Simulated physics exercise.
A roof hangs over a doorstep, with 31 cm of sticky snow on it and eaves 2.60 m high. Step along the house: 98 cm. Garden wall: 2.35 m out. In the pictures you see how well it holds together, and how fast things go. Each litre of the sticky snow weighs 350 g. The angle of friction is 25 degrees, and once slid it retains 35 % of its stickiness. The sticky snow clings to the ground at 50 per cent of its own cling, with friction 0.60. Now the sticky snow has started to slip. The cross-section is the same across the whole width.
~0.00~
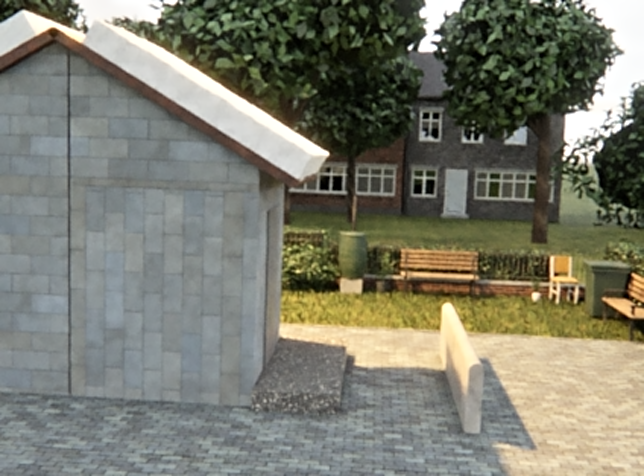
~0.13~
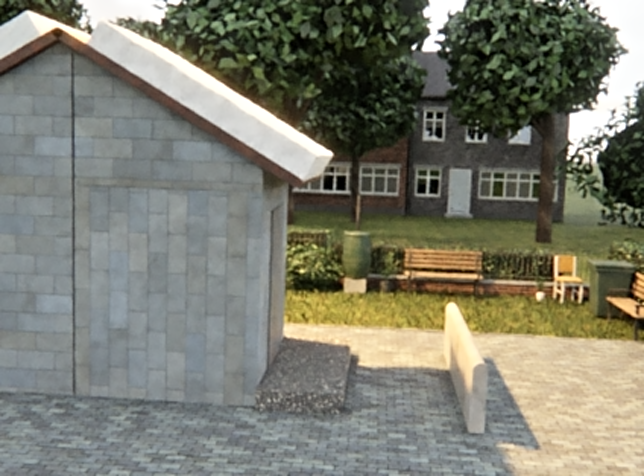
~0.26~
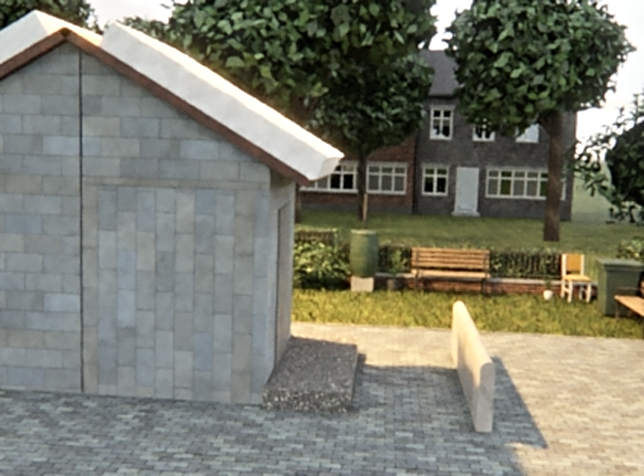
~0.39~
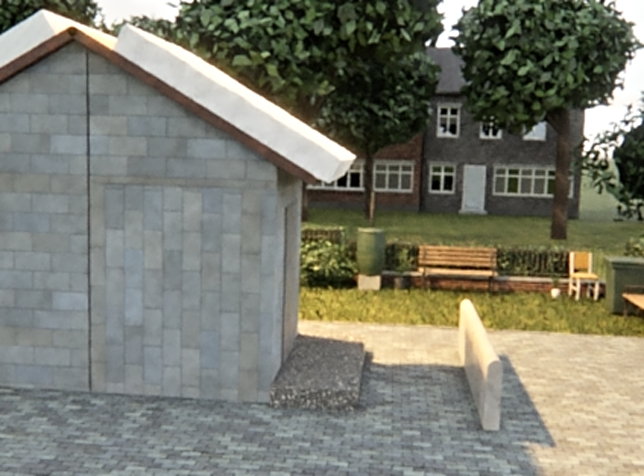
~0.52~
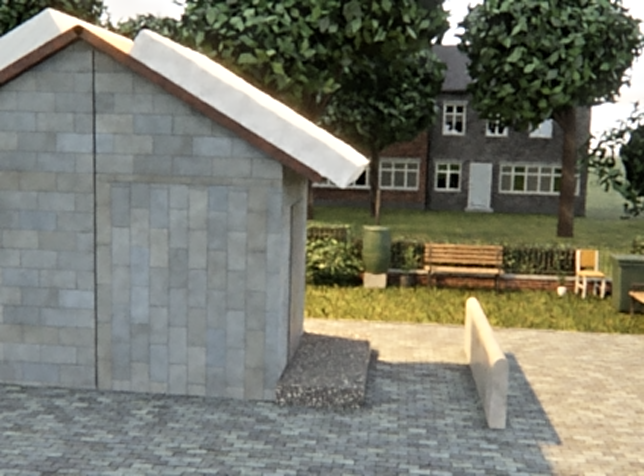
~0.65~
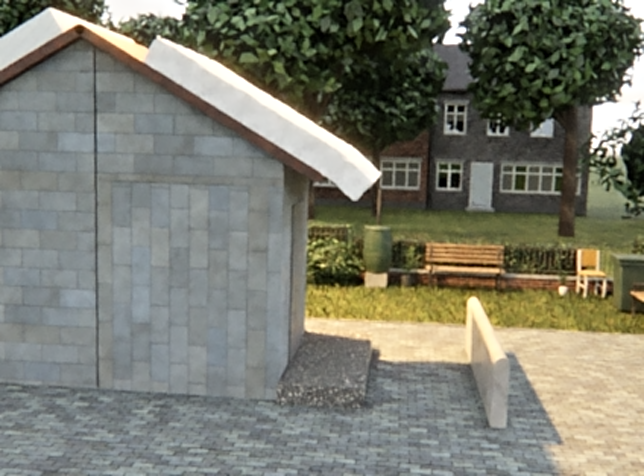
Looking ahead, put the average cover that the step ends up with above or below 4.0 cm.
My call is that it finishes not reaching the 4.0 cm line.
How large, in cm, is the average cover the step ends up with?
Roughly 0 centimetres.
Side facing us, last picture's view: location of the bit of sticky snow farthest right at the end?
It shows up near (604, 424) in the last picture.
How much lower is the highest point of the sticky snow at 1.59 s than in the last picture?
Around 1.4 metres, give or take.
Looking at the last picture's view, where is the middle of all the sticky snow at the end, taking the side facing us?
Near face, approx. (447, 382).
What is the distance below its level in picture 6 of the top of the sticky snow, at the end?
Around 3.1 m.
By 1.08 s, 73 % of the snow is still up on the roof and 27 % is falling or down.
By 1.59 s, 18 % of the snow is still up on the roof and 82 % is falling or down.
By 2.09 s, none of the snow is still up on the roof and all is falling or down.
By 2.60 s, none of the snow is still up on the roof and all is falling or down.
By 3.20 s, at the end, none of the snow is still up on the roof and the snow on the step is 0 mm deep on average.
